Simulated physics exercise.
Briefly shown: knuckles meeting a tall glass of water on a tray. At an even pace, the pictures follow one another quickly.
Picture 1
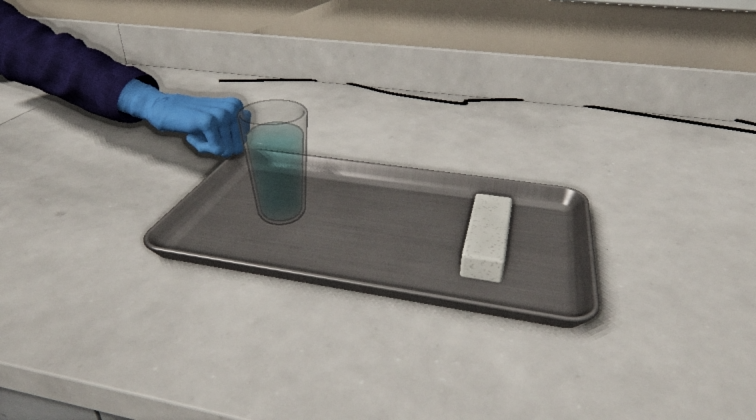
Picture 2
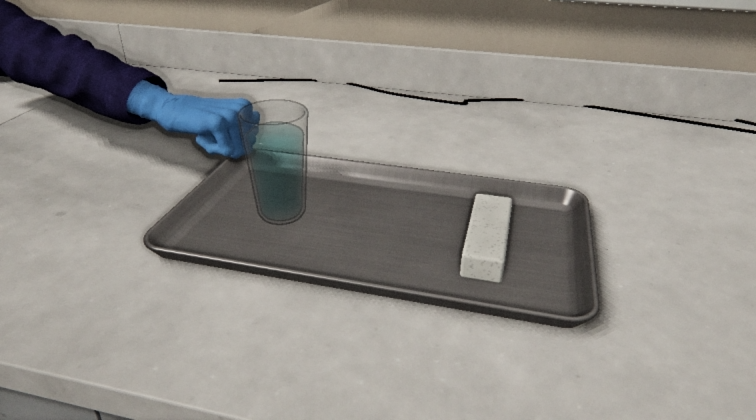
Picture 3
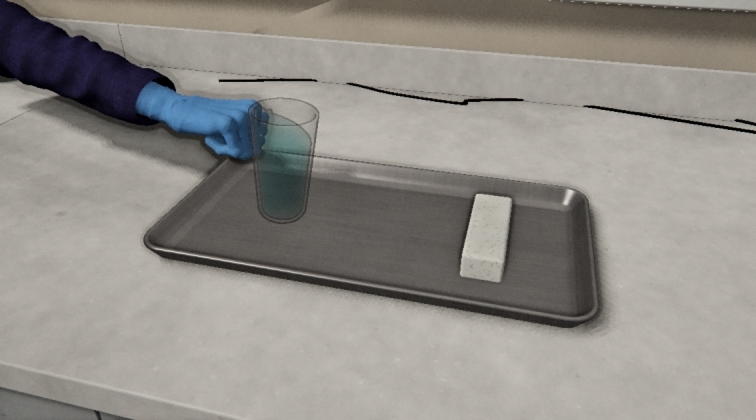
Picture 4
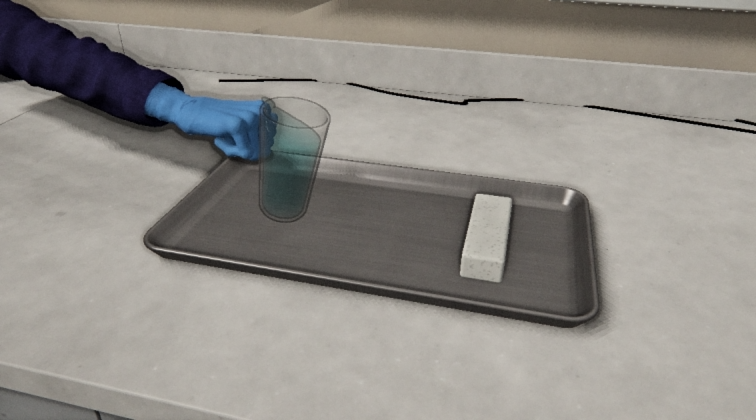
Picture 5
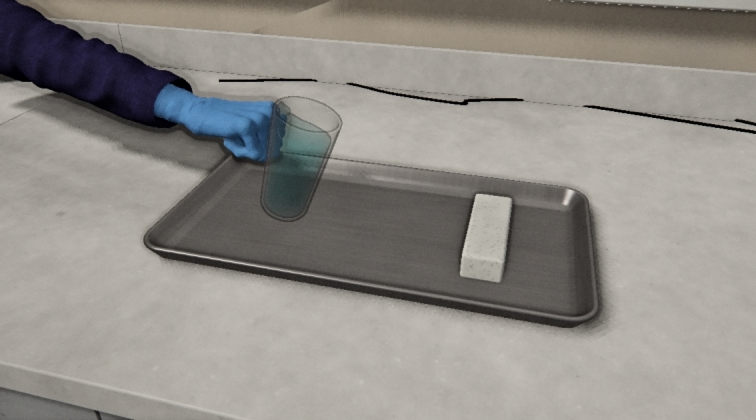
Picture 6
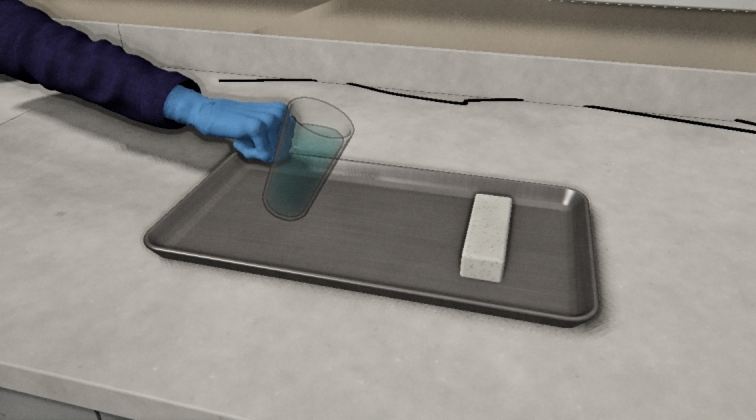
On a pale countertop, a blue-gloved hand presses its knuckles against a tall glass of blue-green water on a dark tray, and the glass leans gradually to the right, away from the hand, while a pale block stays still.
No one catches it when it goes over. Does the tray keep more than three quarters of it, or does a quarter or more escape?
Result: The tray keeps more than three quarters.
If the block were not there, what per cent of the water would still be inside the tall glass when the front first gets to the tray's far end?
55 percent or so.
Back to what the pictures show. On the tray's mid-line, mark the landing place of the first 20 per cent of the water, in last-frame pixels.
Roughly the pixel (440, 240) on the tray.
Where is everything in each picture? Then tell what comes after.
In the first picture, it leans 0°; its right rim is at (303, 117); the water meets the walls at (250, 128) and (303, 134); the tray's far rim is at (591, 247); a block is fixed to the tray further along.
In the second picture, it leans 0°; its right rim is at (304, 117); the water meets the walls at (250, 128) and (303, 134).
In the third picture, it leans 6°; its right rim is at (315, 120); the water meets the walls at (258, 105) and (306, 138).
In the fourth picture, it leans 12°; its right rim is at (327, 123); the water meets the walls at (268, 101) and (322, 142).
In the fifth picture, it leans 18°; its right rim is at (338, 128); the water meets the walls at (278, 123) and (332, 140).
In the sixth picture, it leans 24°; its right rim is at (350, 135); the water meets the walls at (282, 143) and (344, 138).
A moment on, the tall glass lies on its side and 98 per cent is in the glass, 1 on the tray and 2 above or beyond its rim.
Next, the tall glass lies on its side and 57 per cent is in the glass, 32 on the tray and 10 above or beyond its rim.
Then the tall glass lies on its side and 36 per cent is in the glass, 50 on the tray and 15 above or beyond its rim.
Later the tall glass lies on its side and 20 per cent is in the glass, 71 on the tray and 9 above or beyond its rim.
In the end 91 per cent is held by tray and glass, 9 is off the tray.
